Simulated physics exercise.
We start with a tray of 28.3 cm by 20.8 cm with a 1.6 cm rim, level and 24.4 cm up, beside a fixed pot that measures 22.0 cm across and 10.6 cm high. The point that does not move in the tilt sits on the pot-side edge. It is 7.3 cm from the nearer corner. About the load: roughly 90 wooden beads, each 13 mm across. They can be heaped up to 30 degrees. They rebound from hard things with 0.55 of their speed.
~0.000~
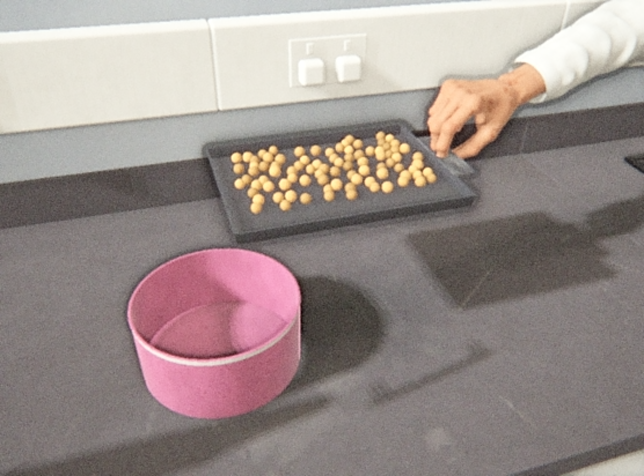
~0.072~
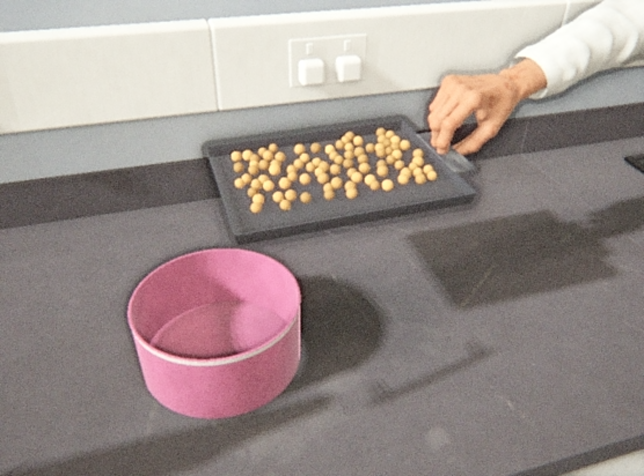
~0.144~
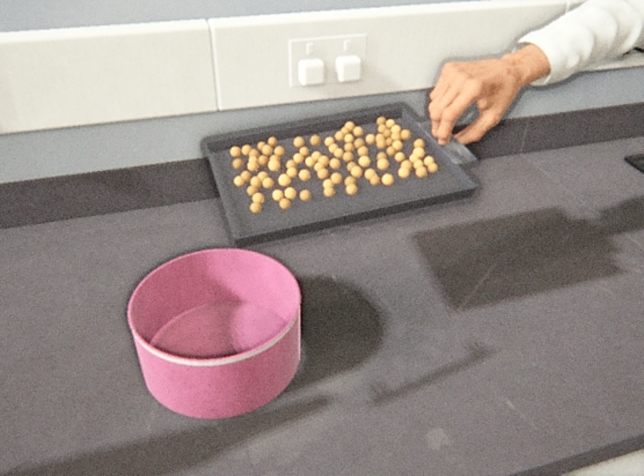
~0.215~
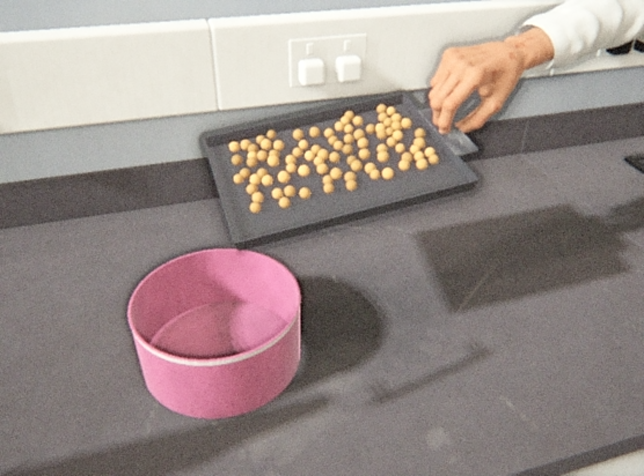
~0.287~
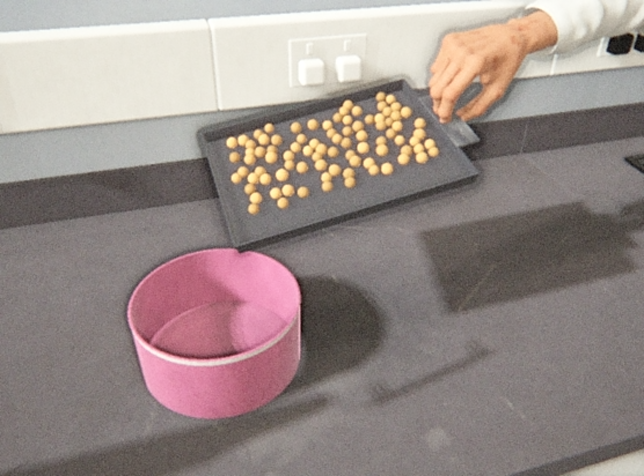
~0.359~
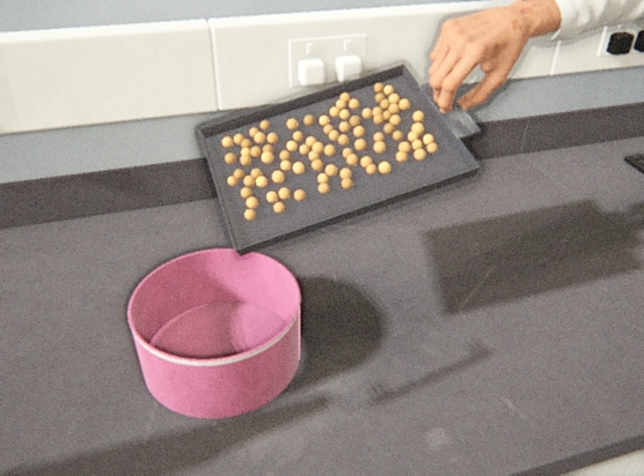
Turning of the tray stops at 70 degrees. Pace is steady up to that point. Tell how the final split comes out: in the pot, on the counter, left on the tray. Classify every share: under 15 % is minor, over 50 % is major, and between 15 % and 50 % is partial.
Pot: Minor, counter: Minor, tray: Major.
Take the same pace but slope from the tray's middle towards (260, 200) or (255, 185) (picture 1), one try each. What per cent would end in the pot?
Approximately 15 percent, then 10 percent.
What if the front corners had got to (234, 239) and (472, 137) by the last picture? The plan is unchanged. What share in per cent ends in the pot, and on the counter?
Pot: 5, counter: 5.
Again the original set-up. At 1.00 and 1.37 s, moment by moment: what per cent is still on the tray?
Estimates: 95; 90.
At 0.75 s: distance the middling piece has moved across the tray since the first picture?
11 cm.
After 0.75 s, tilt 44 degrees; the tray holds 100 %, the pot 0 %.
After 1.00 s, tilt 60 degrees; the tray holds 95 %, the pot 0 %.
After 1.37 s, tilt 70 degrees; the tray holds 90 %, the pot 0 %.
By 2.2 s all is still; pot 0 %, counter 5 %, tray 90 %.
